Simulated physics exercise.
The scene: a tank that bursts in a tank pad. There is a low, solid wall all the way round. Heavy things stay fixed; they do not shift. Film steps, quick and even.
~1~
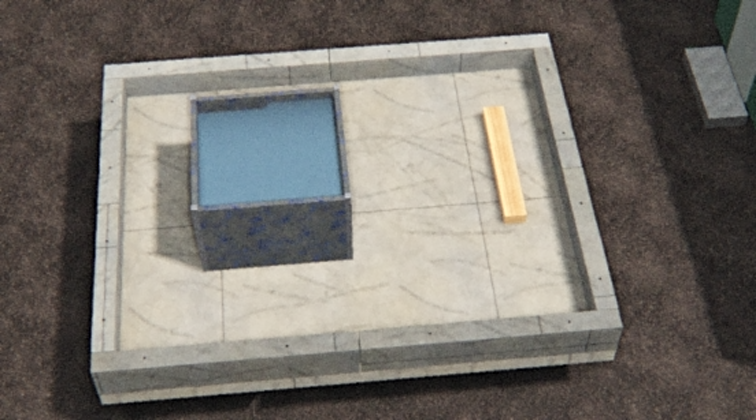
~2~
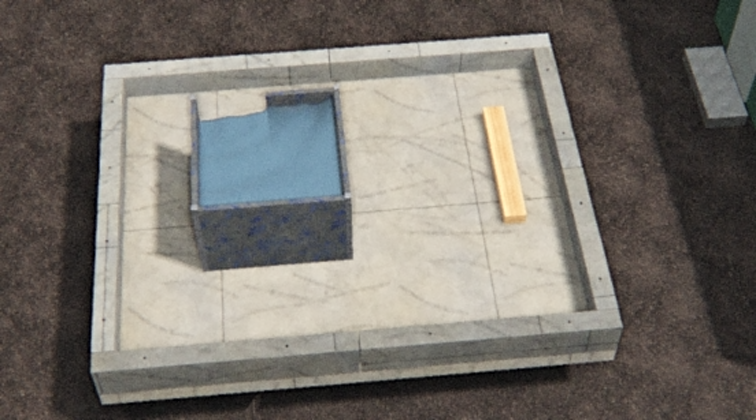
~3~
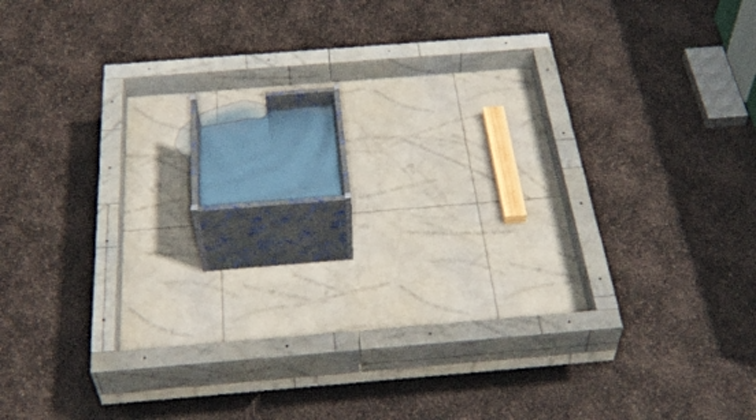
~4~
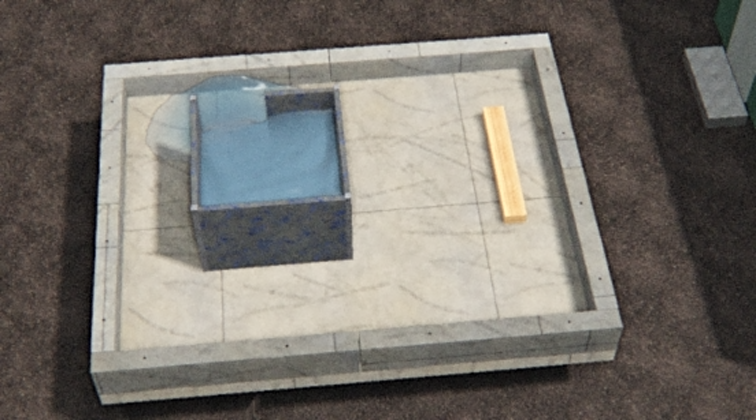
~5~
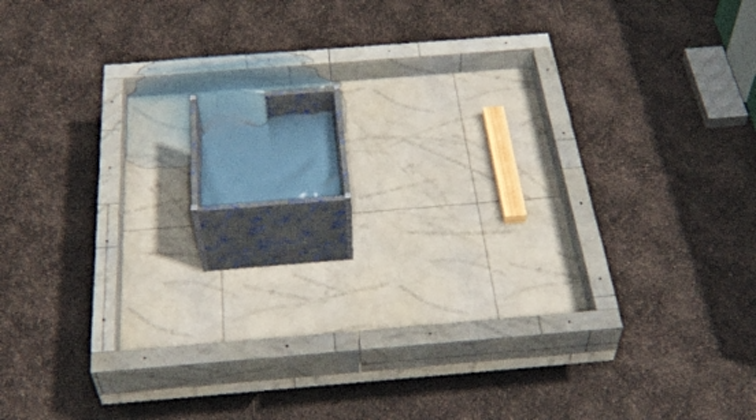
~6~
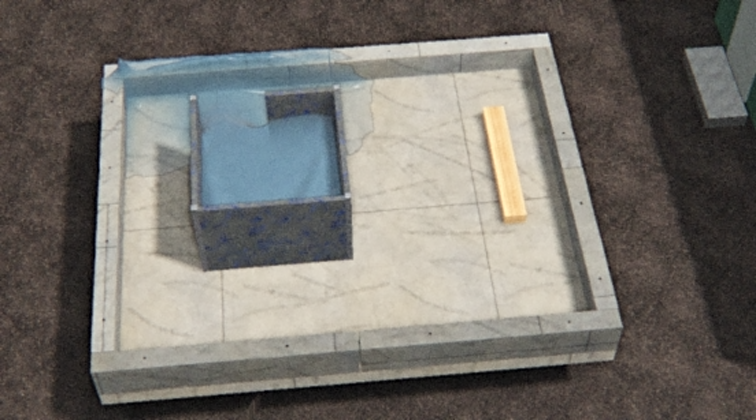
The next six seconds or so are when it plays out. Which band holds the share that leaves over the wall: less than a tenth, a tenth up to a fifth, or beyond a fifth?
So the spill past the wall comes out medium, from a tenth up to a fifth.
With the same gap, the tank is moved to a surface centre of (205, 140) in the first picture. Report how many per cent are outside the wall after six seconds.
I'd put it near 20 in a hundred.
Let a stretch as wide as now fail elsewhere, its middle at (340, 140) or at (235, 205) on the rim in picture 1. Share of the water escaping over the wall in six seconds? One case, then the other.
In turn 2 and 14 per cent.
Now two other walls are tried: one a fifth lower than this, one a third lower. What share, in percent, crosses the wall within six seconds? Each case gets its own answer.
Roughly 24 per cent, then roughly 30 per cent.
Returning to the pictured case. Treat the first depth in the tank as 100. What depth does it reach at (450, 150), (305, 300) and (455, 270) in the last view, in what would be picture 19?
4, 0, 0 %.
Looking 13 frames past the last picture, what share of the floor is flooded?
Close to 70 %.
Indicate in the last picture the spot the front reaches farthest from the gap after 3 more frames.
Somewhere about (473, 81).
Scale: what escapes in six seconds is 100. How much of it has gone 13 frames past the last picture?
I'd put it at 95 per cent.
A moment on, water covers 25 % of the floor; the low wall has let 2 % over.
Next, water covers 30 % of the floor; the low wall has let 7 % over.
Then, water covers 60 % of the floor; the low wall has let 14 % over.
Later, water covers 75 % of the floor; the low wall has let 14 % over.
In the end, water covers 80 % of the floor; the low wall has let 14 % over.
